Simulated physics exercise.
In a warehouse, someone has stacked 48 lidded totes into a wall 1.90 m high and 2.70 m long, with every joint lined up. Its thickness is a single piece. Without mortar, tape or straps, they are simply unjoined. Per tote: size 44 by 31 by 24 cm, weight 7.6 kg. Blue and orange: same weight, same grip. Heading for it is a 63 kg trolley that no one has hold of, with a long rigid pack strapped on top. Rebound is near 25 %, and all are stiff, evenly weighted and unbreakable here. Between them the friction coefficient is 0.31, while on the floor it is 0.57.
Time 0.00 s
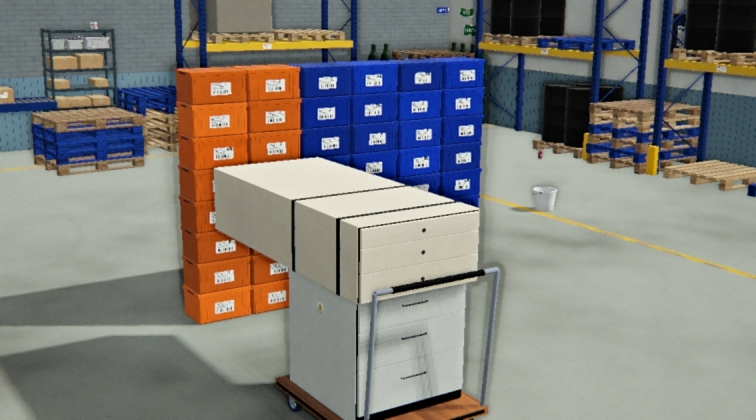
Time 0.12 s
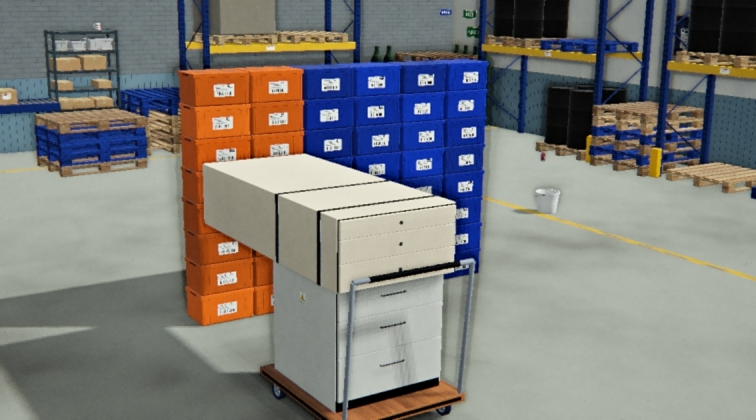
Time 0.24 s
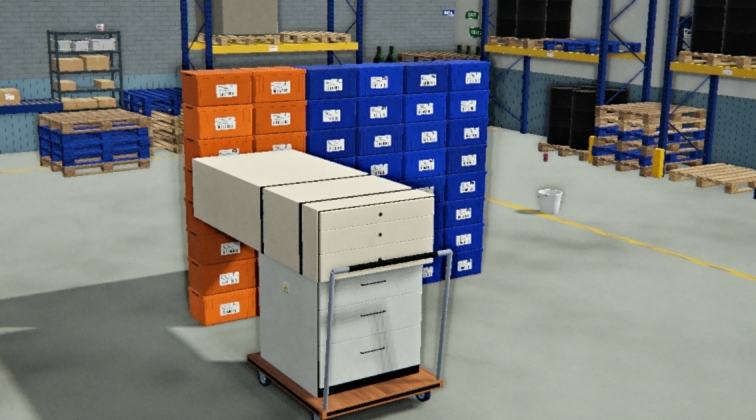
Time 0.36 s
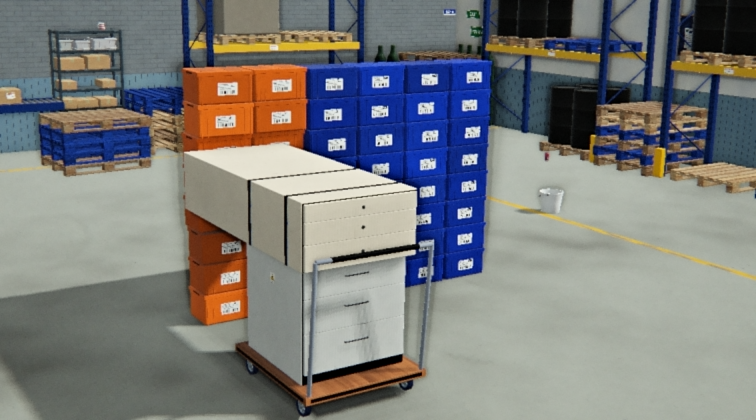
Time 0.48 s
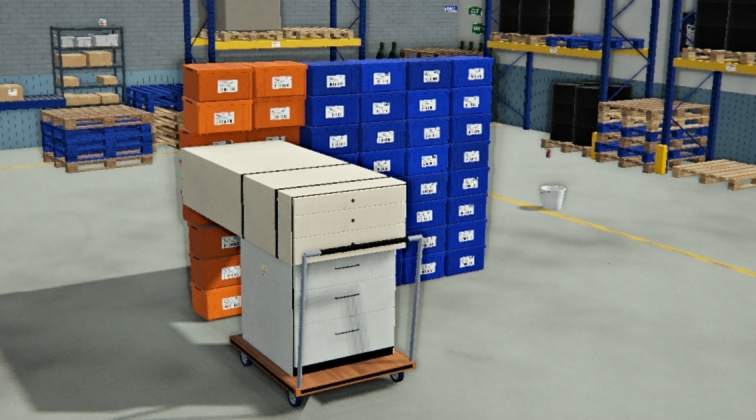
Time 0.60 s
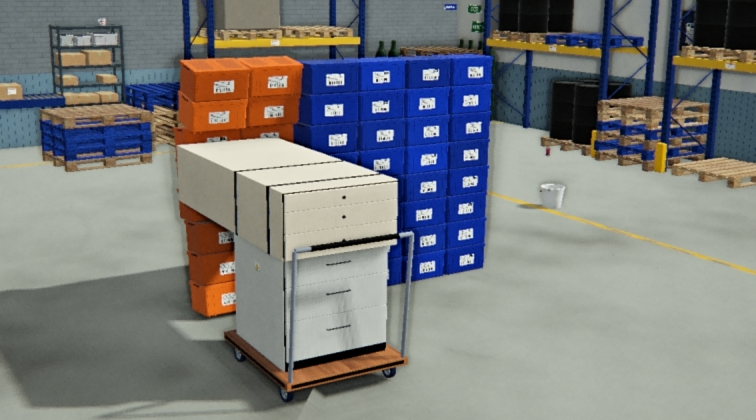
A loaded trolley rolls left into a wall of orange and blue totes, pushing orange ones askew.
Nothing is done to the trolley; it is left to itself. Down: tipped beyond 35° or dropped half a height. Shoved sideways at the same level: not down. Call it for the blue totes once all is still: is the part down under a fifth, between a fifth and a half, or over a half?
Down part: Under a fifth.
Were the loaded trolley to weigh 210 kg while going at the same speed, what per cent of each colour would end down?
Share down - orange: 80; blue: 0 (per cent).
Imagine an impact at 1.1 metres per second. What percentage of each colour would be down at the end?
Result - orange: 0%; blue: 0%.
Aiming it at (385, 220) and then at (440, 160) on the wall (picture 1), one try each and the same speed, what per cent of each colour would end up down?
You'd get orange at 0 followed by 0, and blue at 0 followed by 50 percent.
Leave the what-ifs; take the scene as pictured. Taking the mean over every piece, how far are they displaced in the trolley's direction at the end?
It works out to near 40 cm.
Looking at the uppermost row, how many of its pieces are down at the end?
Exactly 2.
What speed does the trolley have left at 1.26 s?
I'd put it at roughly 0.2 m/s.
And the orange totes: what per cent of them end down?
For orange, 100 per cent end down.
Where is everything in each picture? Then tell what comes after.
In the first frame (we follow the side turned to the camera), load (218, 188) 62 cm short of the wall; top blue tote (422, 77); top orange tote (219, 88); no piece has moved.
The second frame shows load (206, 183) 38 cm short of the wall; top blue tote (425, 79).
The third frame shows load (196, 178) 14 cm short of the wall; top blue tote (428, 79).
The fourth frame shows load (187, 171) 47 mm into the wall's line; top blue tote (429, 79); 6 stirred so far.
The fifth frame shows load (184, 166) 15 cm into the wall's line; top blue tote (431, 75); top orange tote (226, 85) displaced 31 mm; 13 stirred so far.
The sixth frame shows load (180, 163) 22 cm into the wall's line; top blue tote (430, 74); top orange tote (222, 86) tipped 11°; steepest lean 11°, the tote at (220, 117); 16 stirred so far.
Around 0.92 s, load 37 cm past the wall's line, still rolling; none of the 32 blue totes down (4 of 48 in all colours); top blue tote unmoved; top orange tote tipped 54°, 21 cm lower.
Around 1.26 s, load 43 cm past the wall's line, still rolling; none of the 32 blue totes down (16 of 48 in all colours); top blue tote unmoved; top orange tote on its side.
Around 1.84 s, load 55 cm past the wall's line, still rolling; none of the 32 blue totes down (16 of 48 in all colours); top blue tote unmoved; top orange tote on its side.
Finally (3.6 s), load 61 cm past the wall's line, stopped; none of the 32 blue totes down (16 of 48 in all colours); top blue tote unmoved; top orange tote on its side. That is 0 per cent. Seen by the last camera, middles, top blue tote near (419, 72), top orange tote near (201, 120).
